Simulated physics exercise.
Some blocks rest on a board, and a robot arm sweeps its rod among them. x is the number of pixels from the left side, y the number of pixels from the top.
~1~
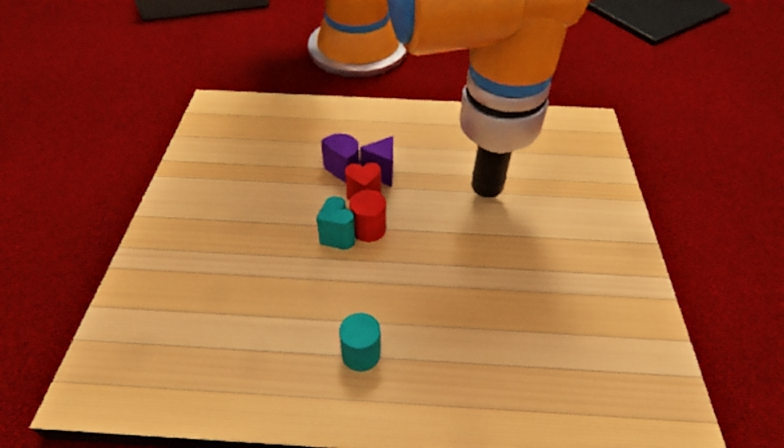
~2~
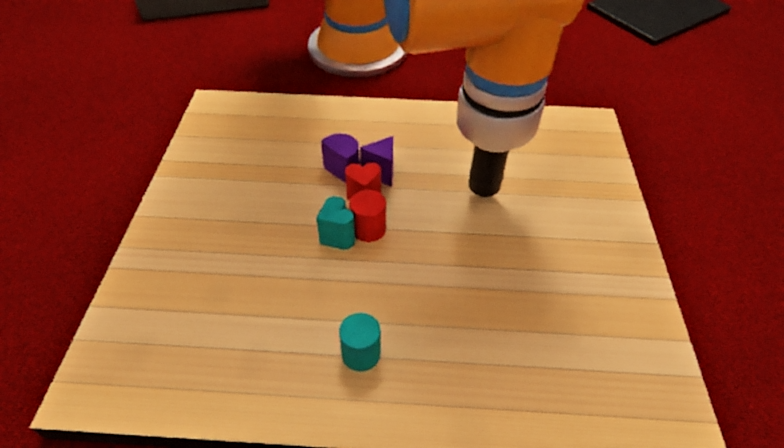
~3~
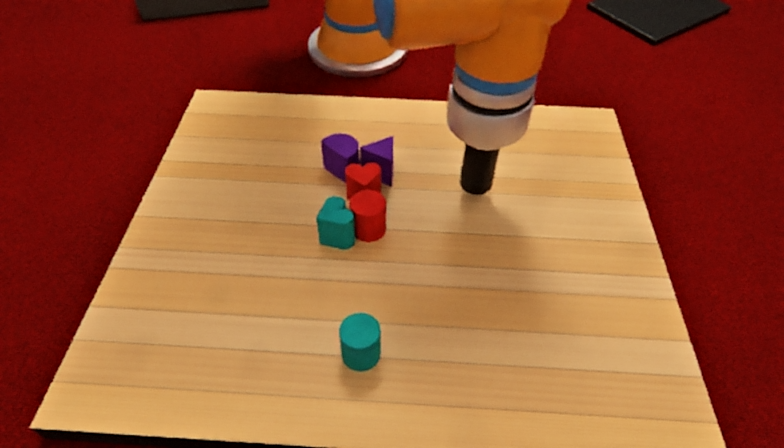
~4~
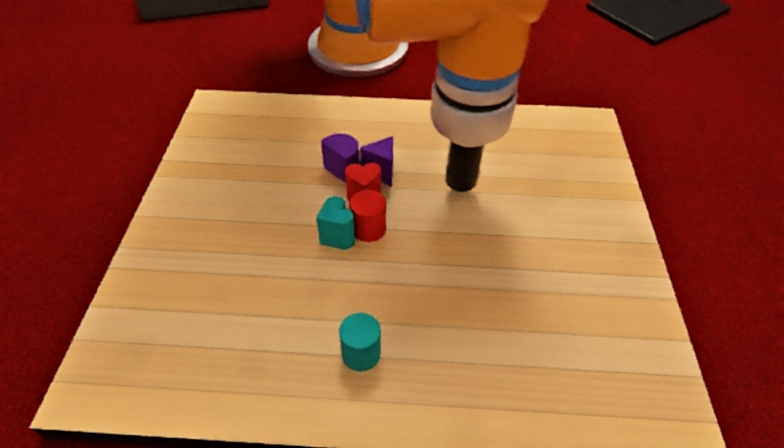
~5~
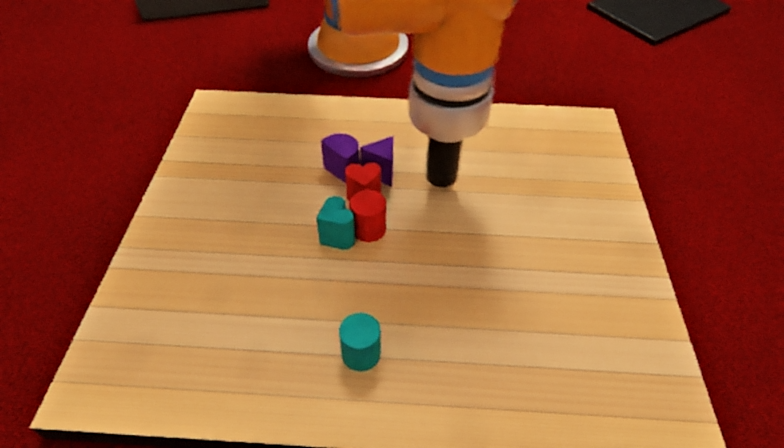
An orange robot arm with blue and white bands holds a black rod over a pale wooden board on a red surface, seen from above at an angle. Two purple blocks, a red heart, a red cylinder and a teal block cluster left of the rod, with a teal cylinder alone nearer the viewer. The arm slides the rod a short way left toward the cluster, touching nothing, while the blocks and camera stay still.
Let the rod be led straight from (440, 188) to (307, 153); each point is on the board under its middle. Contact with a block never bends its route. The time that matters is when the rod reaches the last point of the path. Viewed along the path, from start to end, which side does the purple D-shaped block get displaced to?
Facing from start to end, it shifts left.
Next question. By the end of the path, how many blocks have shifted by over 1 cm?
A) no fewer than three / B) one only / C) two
My answer is option C.
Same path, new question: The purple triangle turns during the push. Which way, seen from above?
That block twists clockwise.
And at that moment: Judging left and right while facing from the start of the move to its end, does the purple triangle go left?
No, that is not what happens.
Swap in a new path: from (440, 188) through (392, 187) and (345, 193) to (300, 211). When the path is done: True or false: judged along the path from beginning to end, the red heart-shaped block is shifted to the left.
This is true.
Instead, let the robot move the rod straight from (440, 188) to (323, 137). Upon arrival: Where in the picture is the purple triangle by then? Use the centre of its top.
It should be at about (360, 147).
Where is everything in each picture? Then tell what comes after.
In the first picture, tip of the rod (487, 187), middles of tops, purple D-shaped block (342, 143), red heart-shaped block (363, 172), purple triangle (382, 147).
In the second picture, rod (484, 186), nothing pushed.
In the third picture, rod (476, 184), nothing pushed.
In the fourth picture, rod (461, 181), nothing pushed.
In the fifth picture, rod (441, 177), purple D-shaped block (342, 143), red heart-shaped block (363, 172), purple triangle (382, 147).
What follows on the original path. One third of the way, rod (393, 166); purple D-shaped block (329, 139), turned 15° anticlockwise; purple triangle (368, 142), turned 15° clockwise.
Two thirds of the way, rod (349, 154); purple D-shaped block (309, 137), turned 45° anticlockwise; purple triangle (333, 123), turned 40° clockwise.
At the end, rod (306, 142); purple D-shaped block (268, 134), turned 80° anticlockwise; red heart-shaped block unmoved; purple triangle (310, 110), turned 105° clockwise.
